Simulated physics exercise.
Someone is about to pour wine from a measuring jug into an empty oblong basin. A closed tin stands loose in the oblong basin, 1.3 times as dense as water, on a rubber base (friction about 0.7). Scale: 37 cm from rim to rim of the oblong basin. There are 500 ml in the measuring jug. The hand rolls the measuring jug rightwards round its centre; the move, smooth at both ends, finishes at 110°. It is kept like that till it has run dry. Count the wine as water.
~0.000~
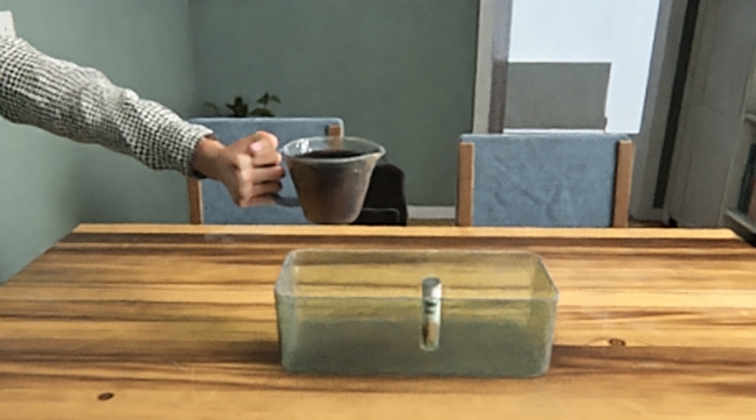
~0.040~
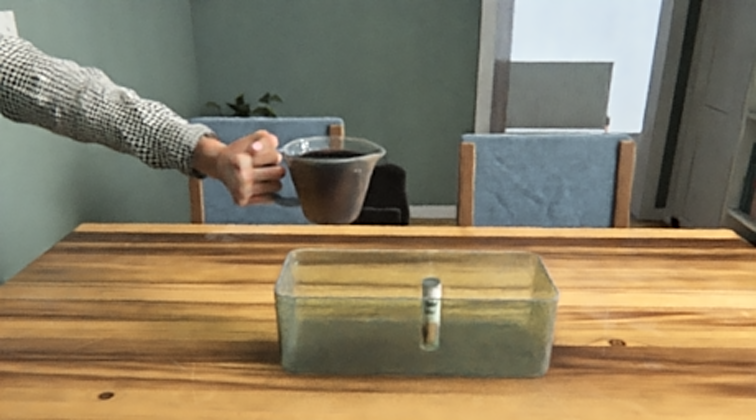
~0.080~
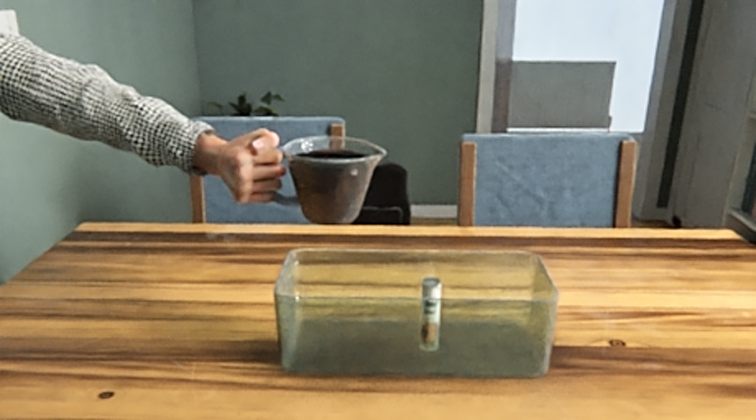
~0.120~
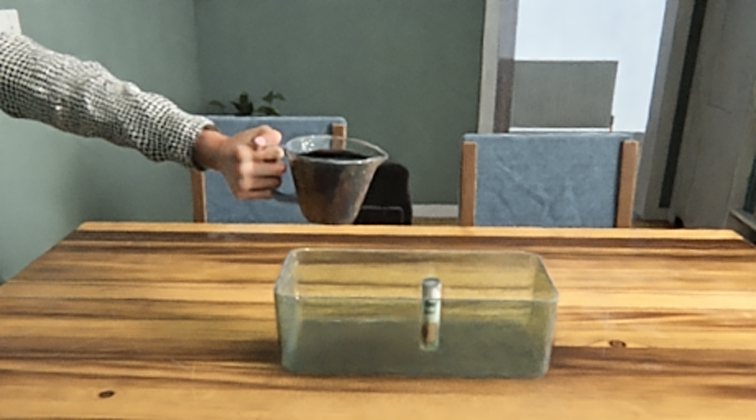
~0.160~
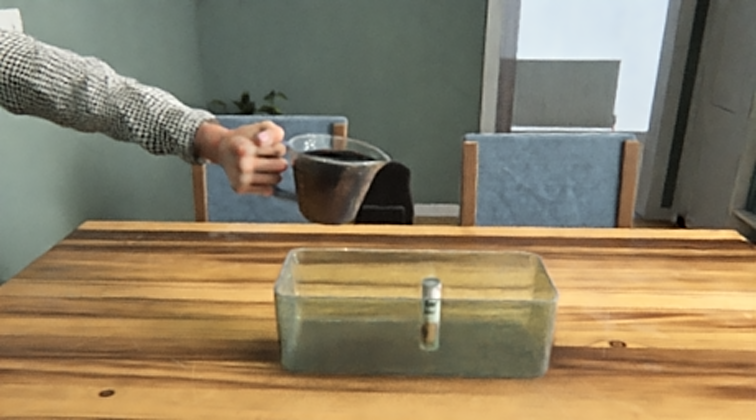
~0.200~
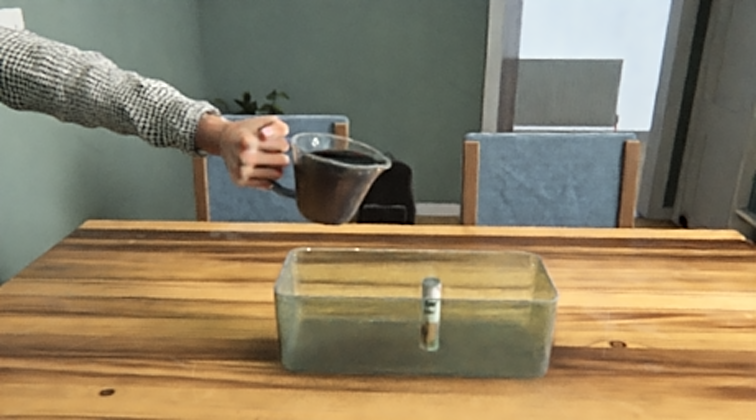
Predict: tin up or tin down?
It topples.
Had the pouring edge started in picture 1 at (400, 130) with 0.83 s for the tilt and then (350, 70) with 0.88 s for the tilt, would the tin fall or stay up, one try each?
First it topples; then it goes over.
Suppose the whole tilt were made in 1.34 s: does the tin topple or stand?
The tin topples.
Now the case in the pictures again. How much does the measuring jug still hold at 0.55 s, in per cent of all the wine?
About 52 per cent.
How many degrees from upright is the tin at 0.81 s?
It is at some 5°.
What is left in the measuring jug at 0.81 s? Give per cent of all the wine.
Near 3 in a hundred.
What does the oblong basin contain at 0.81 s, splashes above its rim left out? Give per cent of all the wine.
Some 90 per cent.
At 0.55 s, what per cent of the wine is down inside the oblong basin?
About 16 per cent.
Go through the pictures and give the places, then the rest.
In the first frame, tilt 0°; pouring edge (385, 150); surface from (290, 158) to (373, 159); the oblong basin's rim runs from (282, 273) to (548, 275); the tin's top is at (431, 285).
In the second frame, tilt 1°; pouring edge (386, 151); surface from (290, 158) to (373, 159).
In the third frame, tilt 2°; pouring edge (386, 153); surface from (291, 157) to (374, 160).
In the fourth frame, tilt 5°; pouring edge (388, 155); surface from (293, 157) to (375, 161).
In the fifth frame, tilt 9°; pouring edge (390, 159); surface from (294, 157) to (377, 162).
In the sixth frame, tilt 13°; pouring edge (391, 164); surface from (297, 157) to (382, 163).
Then, 0.55 s in, the tilt is 77° and 52 per cent is still to pour; the tin stands where it began.
Then, 0.81 s in, the tilt is 108° and 3 per cent is still to pour; the tin leans 6°.
Then, 1.09 s in, the tilt is 110° and 0 per cent is still to pour; the tin lies on its side.
Then, 1.38 s in, the tilt is 110° and 0 per cent is still to pour; the tin lies on its side.
Finally, the tin lies on its side.
